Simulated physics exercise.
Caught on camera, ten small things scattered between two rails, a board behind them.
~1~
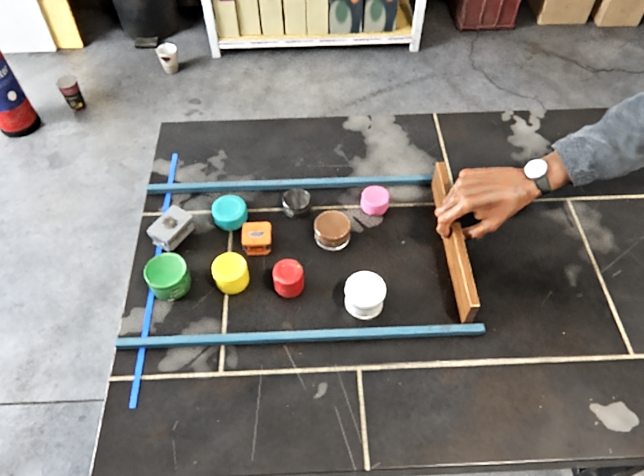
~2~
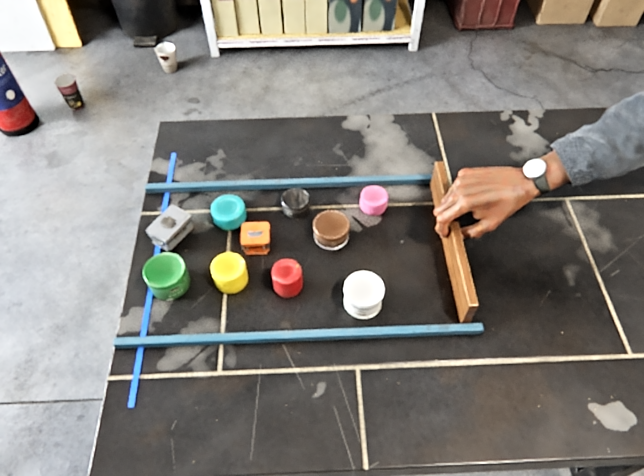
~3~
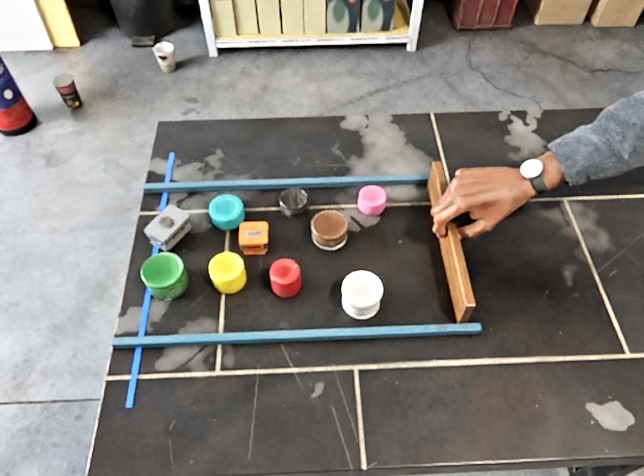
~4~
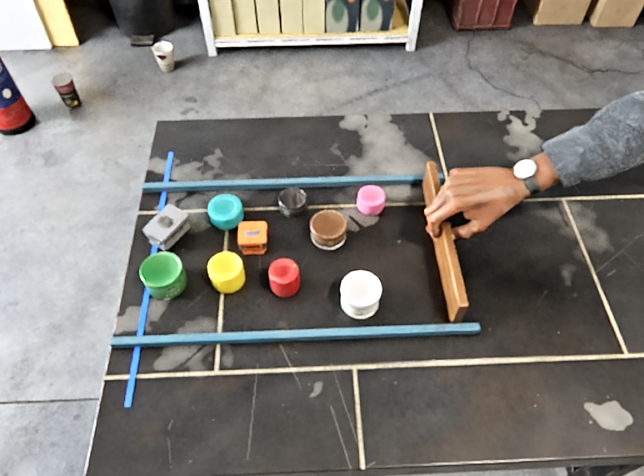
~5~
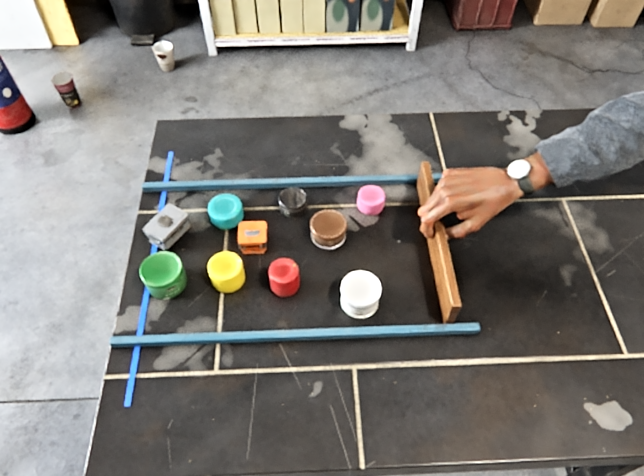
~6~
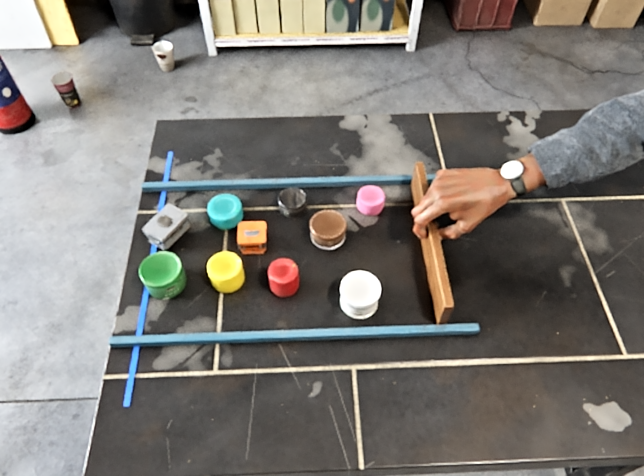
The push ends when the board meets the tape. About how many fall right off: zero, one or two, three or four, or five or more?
Outcome: The number that fall off is five or more.
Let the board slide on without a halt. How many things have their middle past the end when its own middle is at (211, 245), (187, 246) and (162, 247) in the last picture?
Place by place, 0, 2 and 5.
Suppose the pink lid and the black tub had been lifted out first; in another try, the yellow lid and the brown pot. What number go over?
The counts: 4 and 4.
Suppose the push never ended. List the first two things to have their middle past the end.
Earliest first: The green tub, then the grey case.
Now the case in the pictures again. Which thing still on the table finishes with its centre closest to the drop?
It is the black tub.
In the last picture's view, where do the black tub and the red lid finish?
The black tub stops around (139, 198); the red lid around (130, 279).
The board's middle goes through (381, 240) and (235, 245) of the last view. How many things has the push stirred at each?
The counts are 1 and 10.
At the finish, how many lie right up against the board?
It touches 4.
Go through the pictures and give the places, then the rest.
In the first picture, grey case (172, 229); green tub (169, 277); turquoise lid (230, 213); board (453, 238); tape (157, 260).
In the second picture, green tub (167, 277); white tin (363, 295).
In the third picture, turquoise lid (227, 212); red lid (286, 278).
In the fourth picture, grey case (168, 228); board (442, 238).
In the fifth picture, green tub (164, 276); brown pot (329, 229).
In the sixth picture, grey case (168, 228); green tub (164, 276); turquoise lid (226, 212); board (430, 238); tape (152, 258).
A little later, none off yet; grey case at rest near (168, 228); green tub at rest near (164, 276); turquoise lid at rest near (226, 212).
Next, none off yet; grey case shifted a little near (156, 231); green tub moving near (155, 276); turquoise lid shifted about its own width near (195, 219).
When it is over, the number that fall off is five or more; down, orange case, yellow lid, turquoise lid, green tub and grey case.
